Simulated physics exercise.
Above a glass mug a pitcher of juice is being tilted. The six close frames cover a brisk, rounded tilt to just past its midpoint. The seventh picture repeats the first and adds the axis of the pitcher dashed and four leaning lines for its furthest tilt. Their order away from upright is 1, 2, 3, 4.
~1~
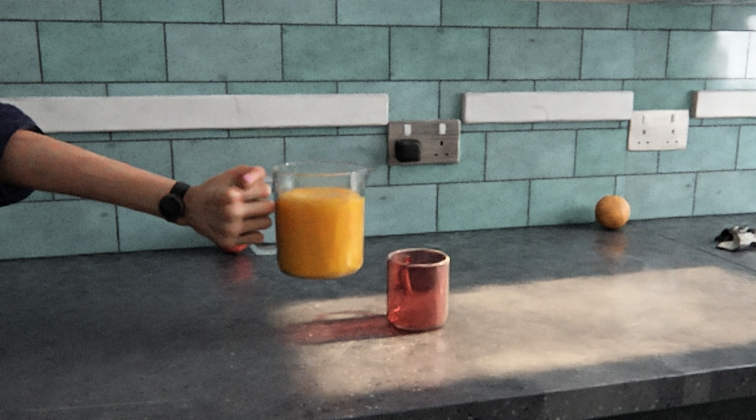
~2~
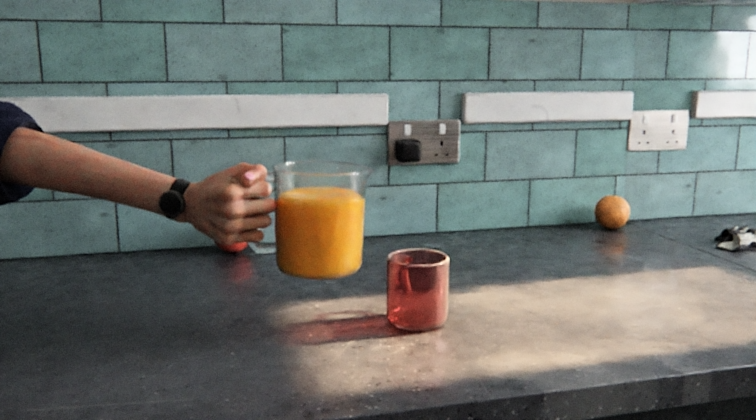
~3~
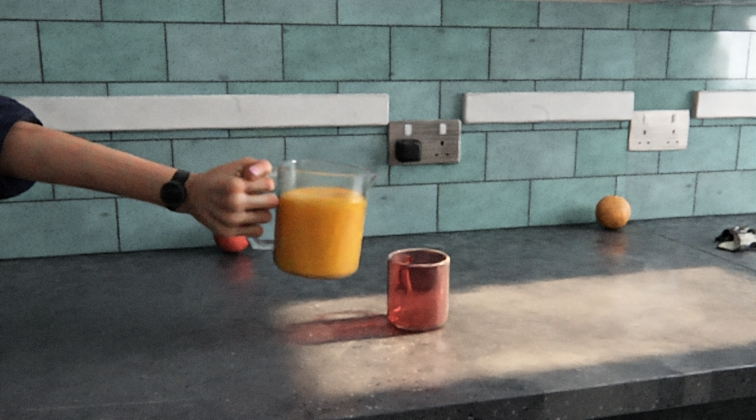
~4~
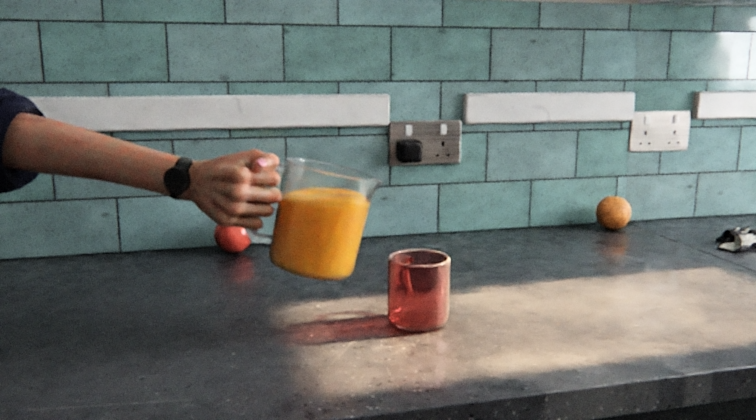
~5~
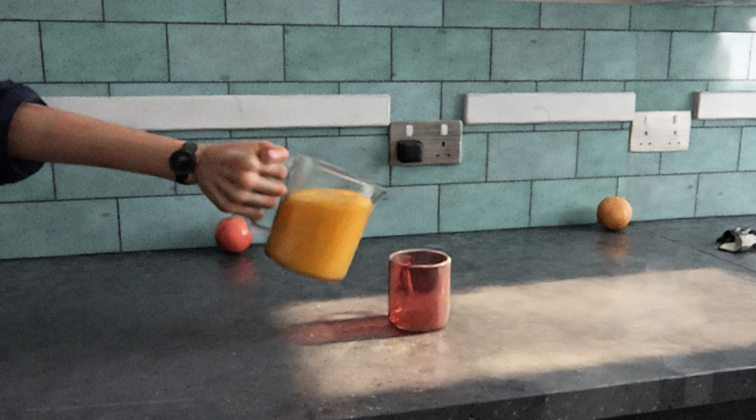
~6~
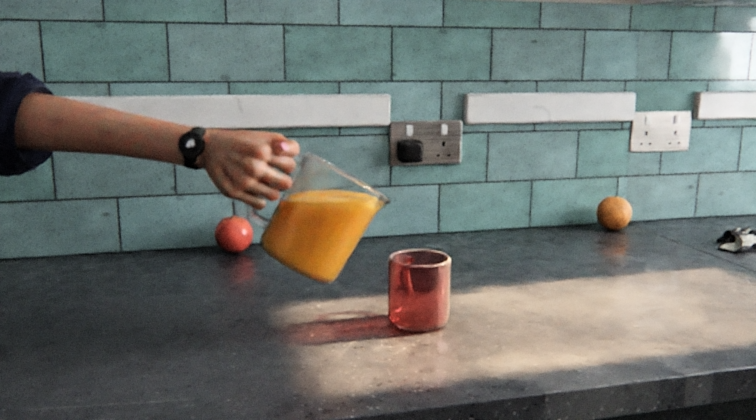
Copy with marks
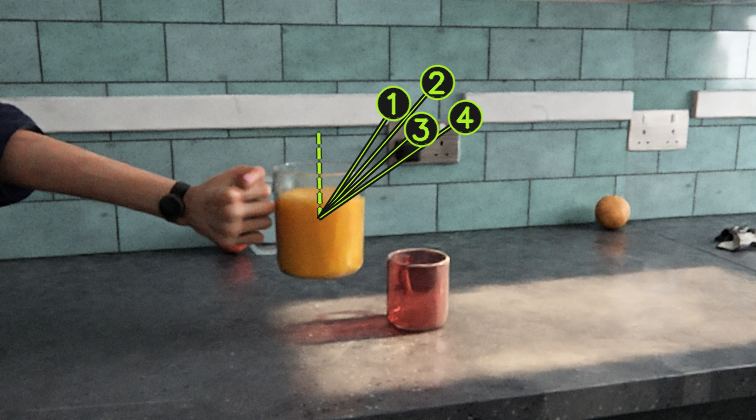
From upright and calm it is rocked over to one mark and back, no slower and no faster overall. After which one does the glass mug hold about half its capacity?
Line 4.
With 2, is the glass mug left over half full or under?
Under.
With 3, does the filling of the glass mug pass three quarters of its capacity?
No.
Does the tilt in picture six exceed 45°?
No.
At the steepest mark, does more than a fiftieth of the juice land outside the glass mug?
No.
On the marked copy, 1 at (385, 119); 2 at (426, 94); 3 at (407, 139); 4 at (450, 126).
For line 1, the glass mug ends with about 5 % of what it can hold.
For line 2, the glass mug ends with about 16 % of what it can hold.
For line 3, the glass mug ends with about 31 % of what it can hold.
For line 4, the glass mug ends with about 51 % of what it can hold.
